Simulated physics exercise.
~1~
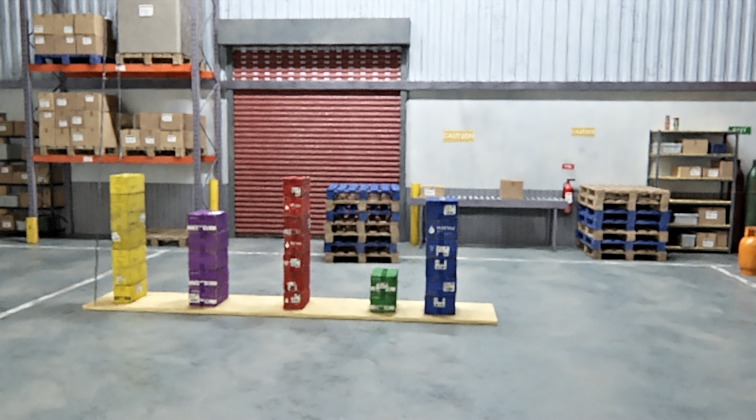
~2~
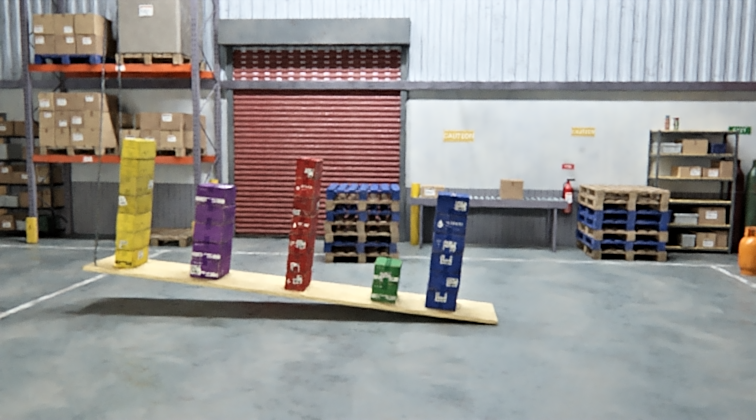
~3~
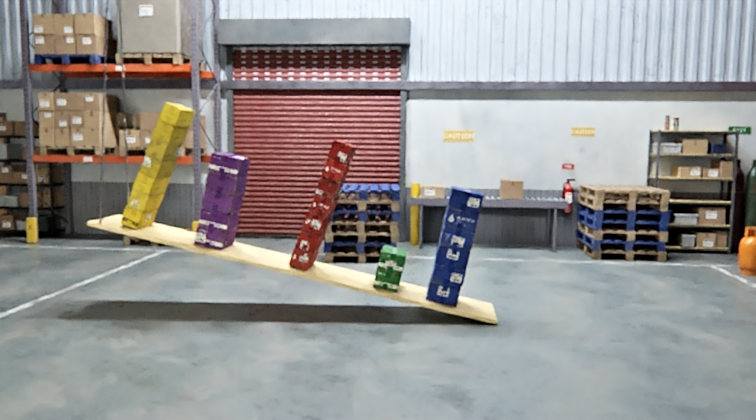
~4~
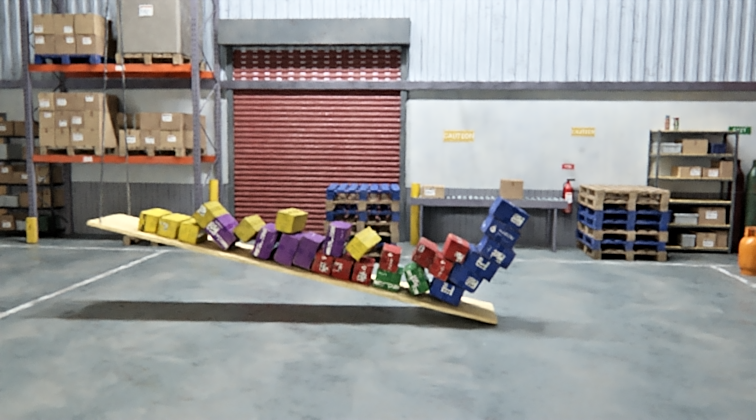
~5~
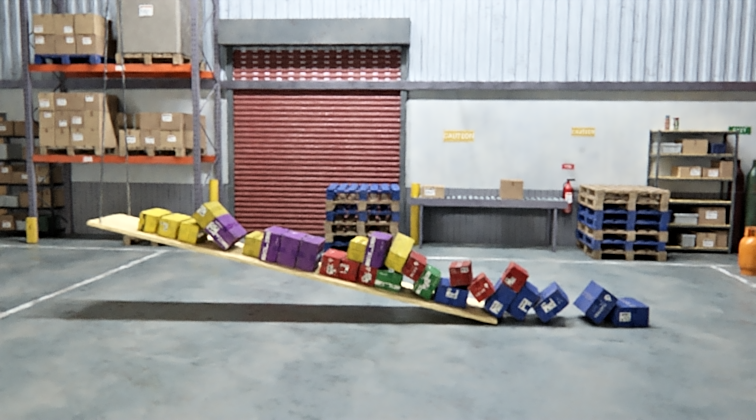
A long pale deck lies across the grey floor of a warehouse, seen from the front by a still camera, with a red shutter door, shelves of cartons and stacked pallets behind. Five piles of parcels stand on it, yellow, purple, red, green and blue from left to right, the green one shortest. The left end of the deck rises, and the piles lean to the right as the slope grows. Then they topple and break apart, parcels tumbling down the slope into one another. Blue parcels spill off the low right end, leaving every pile wrecked in a jumbled line along the deck and floor.
